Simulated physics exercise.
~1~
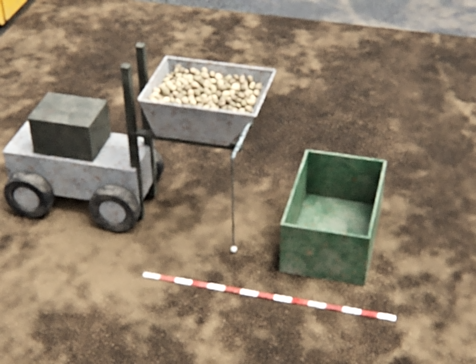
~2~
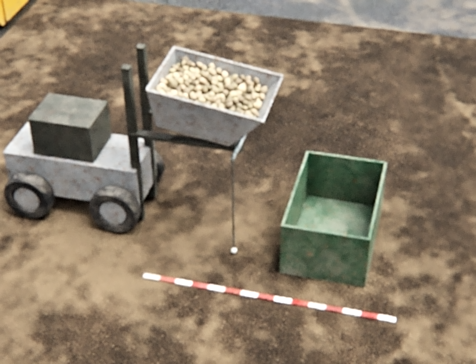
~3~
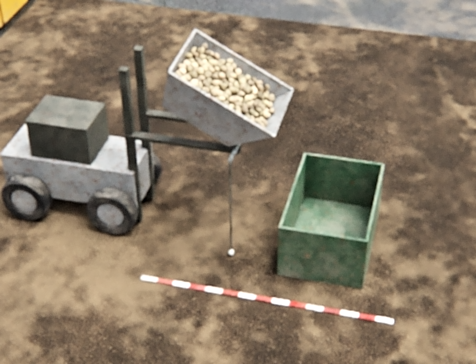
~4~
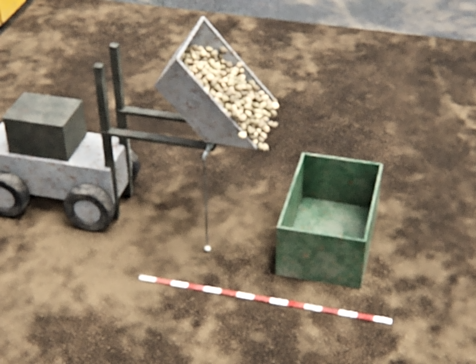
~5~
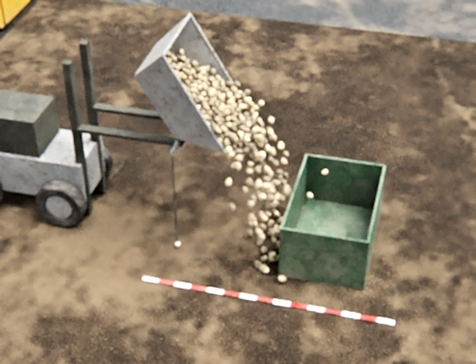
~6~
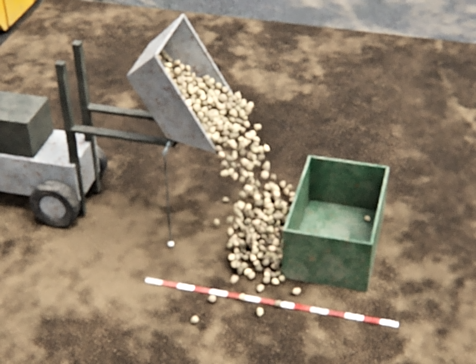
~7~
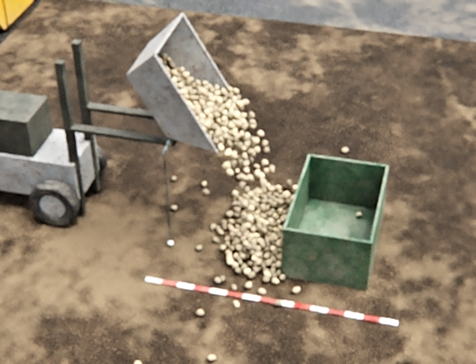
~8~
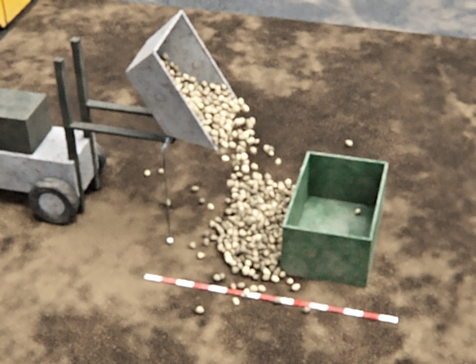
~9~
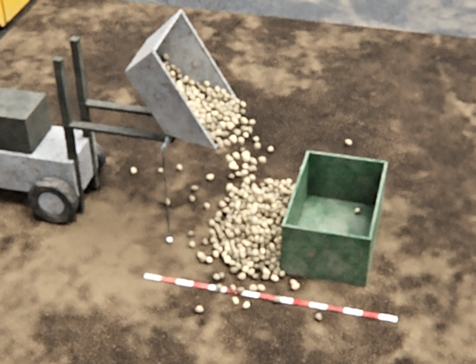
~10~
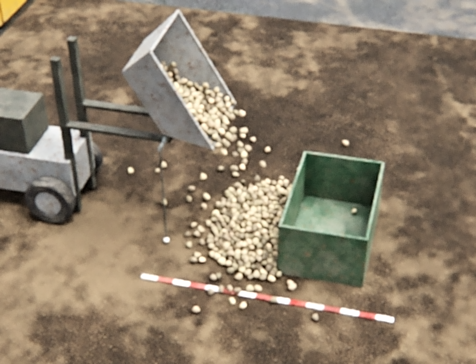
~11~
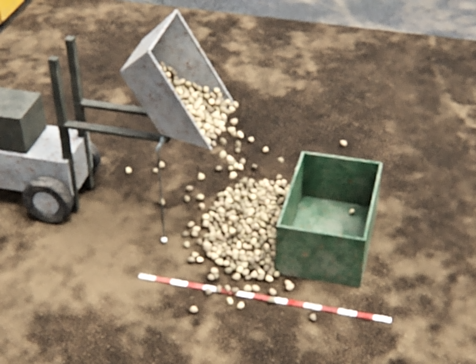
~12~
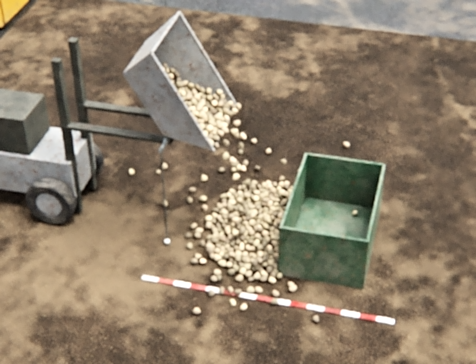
On a dirt lot, a small forklift tilted a grey skip full of pale stones toward a green bin while backing away to the left, so most of them spilled into a heap beside the bin, leaving some in the tipped skip.
